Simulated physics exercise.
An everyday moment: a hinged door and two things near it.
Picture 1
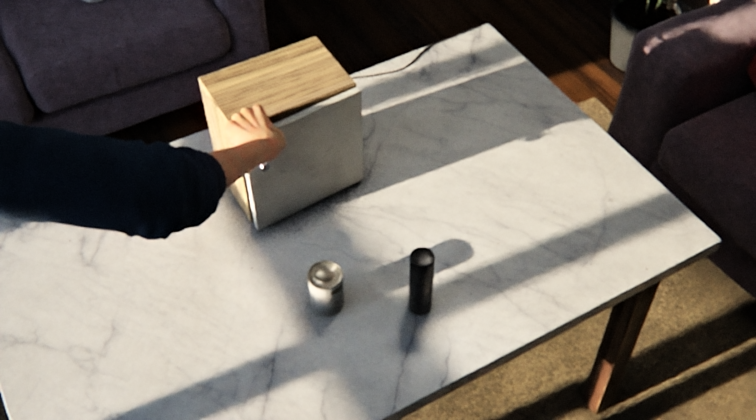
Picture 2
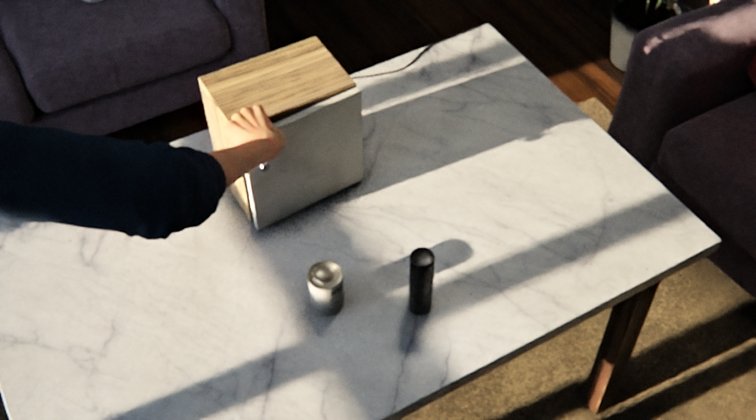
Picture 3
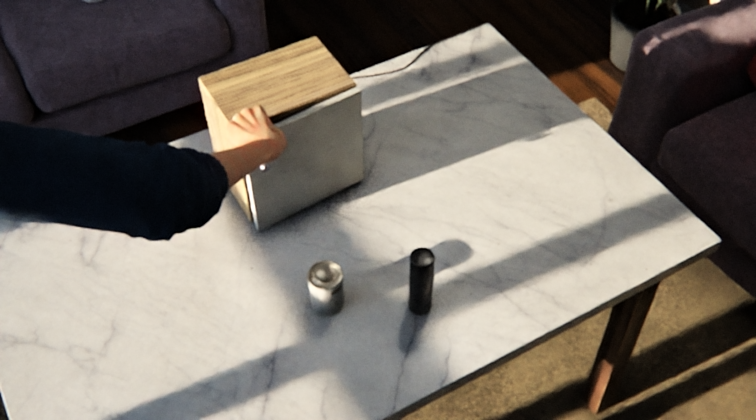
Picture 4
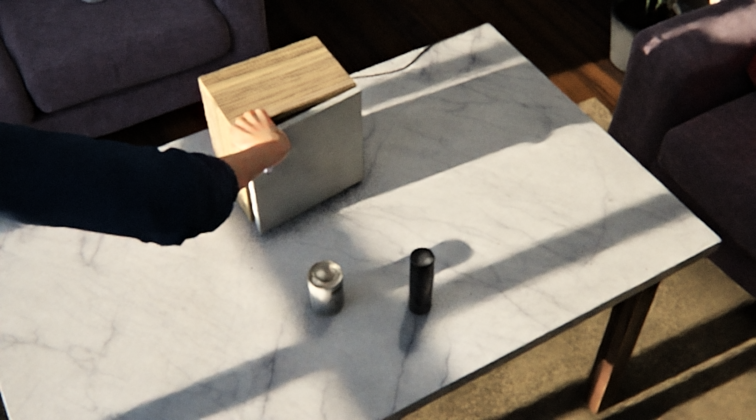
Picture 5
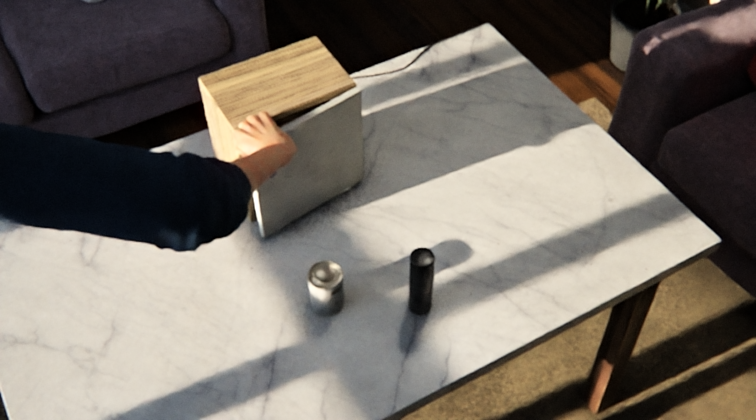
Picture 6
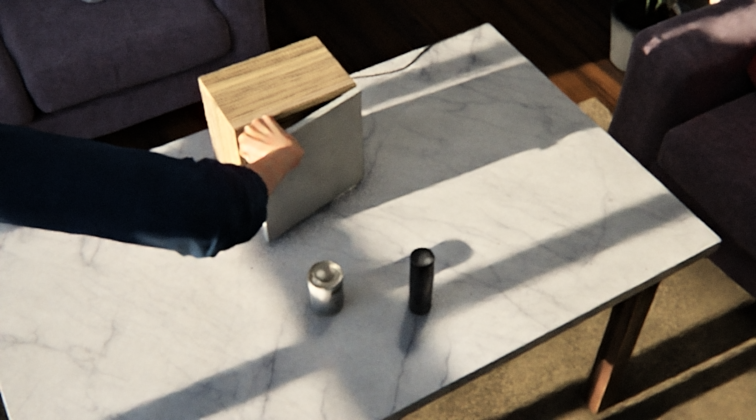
A hand in a dark sleeve gripped the edge of a wooden box's pale door and slowly pulled it slightly open, while a white tin and a black candle stood still on the marble table.
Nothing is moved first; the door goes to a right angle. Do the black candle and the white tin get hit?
Here the black candle stays untouched and the white tin stays untouched.
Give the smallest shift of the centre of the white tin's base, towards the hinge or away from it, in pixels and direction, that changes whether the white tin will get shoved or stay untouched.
Some 16 pixels, up.
Then, 1.14 s after the last picture, door 51° open; black candle at rest near (421, 282); white tin at rest near (326, 289).
At rest, the black candle remains where it is, near (421, 282); the white tin remains where it is, near (326, 289).
